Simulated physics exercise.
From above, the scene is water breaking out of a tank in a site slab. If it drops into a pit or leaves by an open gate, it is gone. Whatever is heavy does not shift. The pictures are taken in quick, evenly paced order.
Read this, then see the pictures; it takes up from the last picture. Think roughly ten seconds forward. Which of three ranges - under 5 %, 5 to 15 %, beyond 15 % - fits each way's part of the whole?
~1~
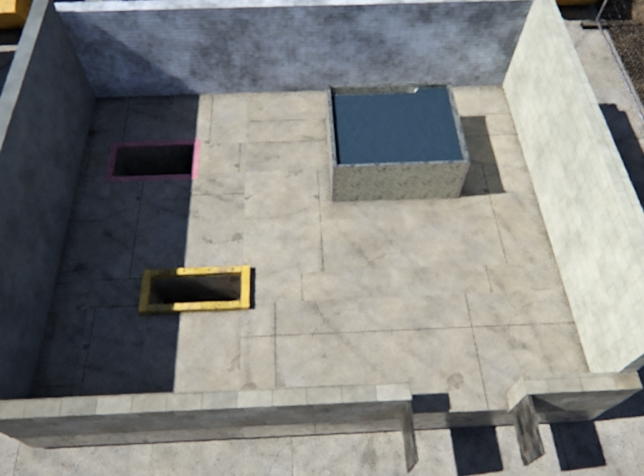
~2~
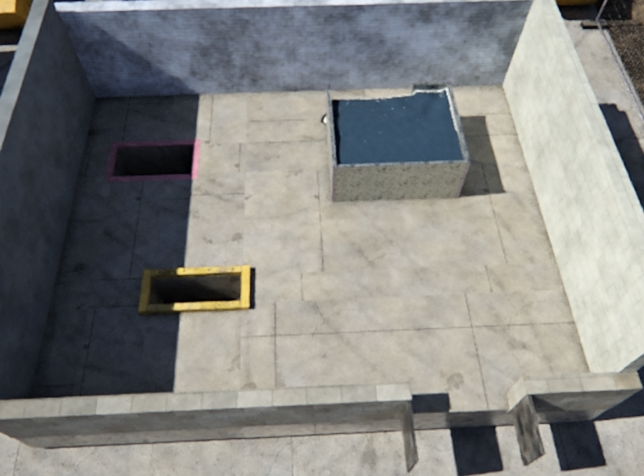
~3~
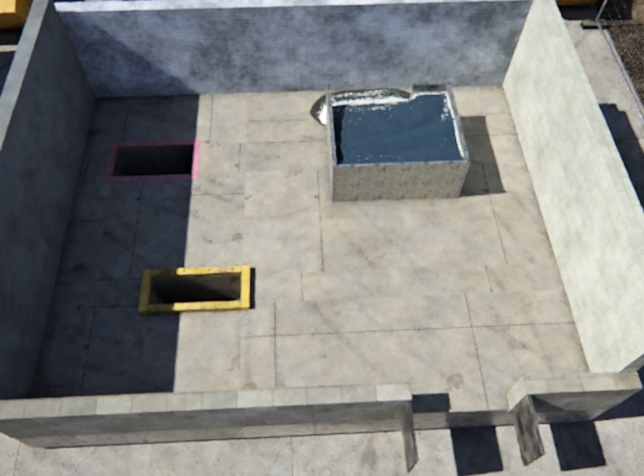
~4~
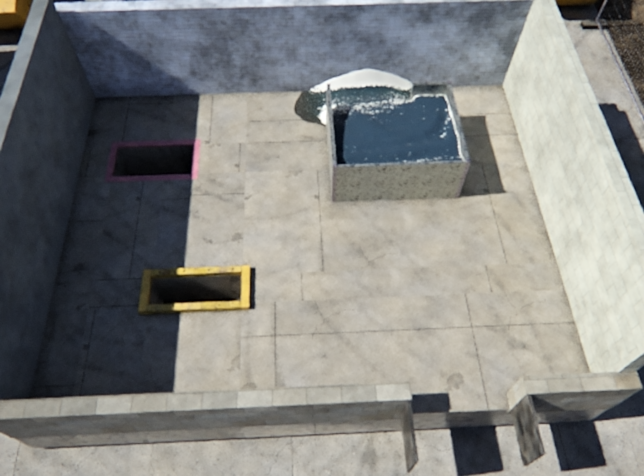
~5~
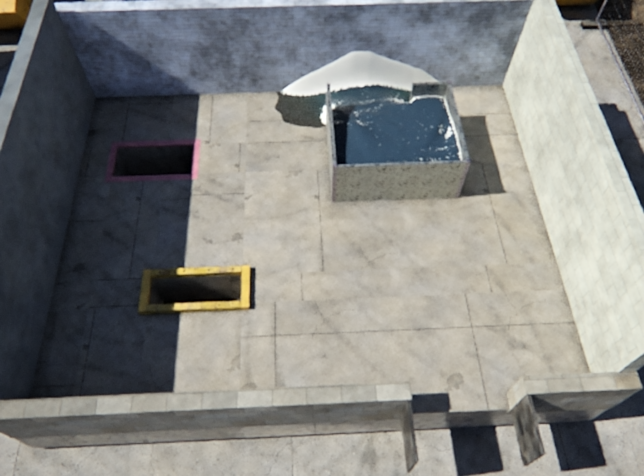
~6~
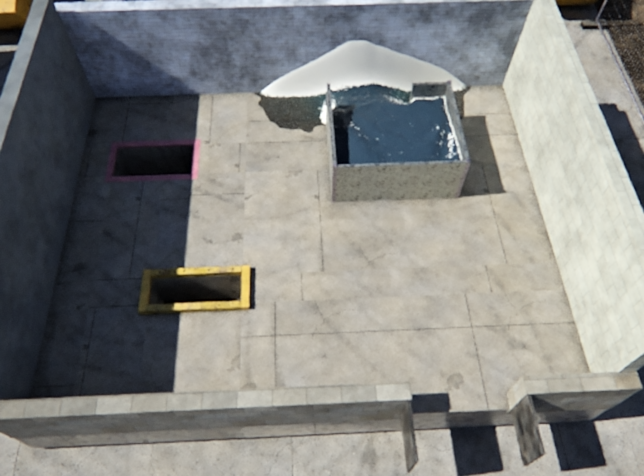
For the gate, 5 to 15 %; for the yellow pit, under 5 %; for the pink pit, beyond 15 %.
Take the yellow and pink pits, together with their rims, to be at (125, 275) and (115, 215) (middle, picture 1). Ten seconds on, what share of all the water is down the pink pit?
Pink: 30 %.
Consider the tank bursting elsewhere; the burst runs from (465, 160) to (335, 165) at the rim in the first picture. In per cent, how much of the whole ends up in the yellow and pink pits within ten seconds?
In percent: Yellow 0, pink 8.
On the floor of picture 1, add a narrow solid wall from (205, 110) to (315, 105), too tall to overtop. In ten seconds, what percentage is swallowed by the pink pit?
The pink pit gets 14 per cent.
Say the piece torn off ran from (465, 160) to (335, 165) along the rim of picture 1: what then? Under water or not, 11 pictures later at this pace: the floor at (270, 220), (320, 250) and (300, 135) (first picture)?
First spot spared, second spot submerged, third spot spared.
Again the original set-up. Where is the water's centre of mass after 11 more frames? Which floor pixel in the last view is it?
Close to (358, 132).
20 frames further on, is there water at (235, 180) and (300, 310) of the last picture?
One after the other: Waterlogged, left dry.
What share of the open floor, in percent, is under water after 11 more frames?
I'd say 30 per cent.
A moment on, water covers 20 % of the floor; the gate 0 %, the yellow pit 0 %, the pink pit 0 %.
Next, water covers 30 % of the floor; the gate 0 %, the yellow pit 0 %, the pink pit 4 %.
Then, water covers 55 % of the floor; the gate 0 %, the yellow pit 0 %, the pink pit 10 %.
Later, water covers 70 % of the floor; the gate 5 %, the yellow pit 0 %, the pink pit 18 %.
In the end, water covers 90 % of the floor; the gate 10 %, the yellow pit 0 %, the pink pit 26 %.
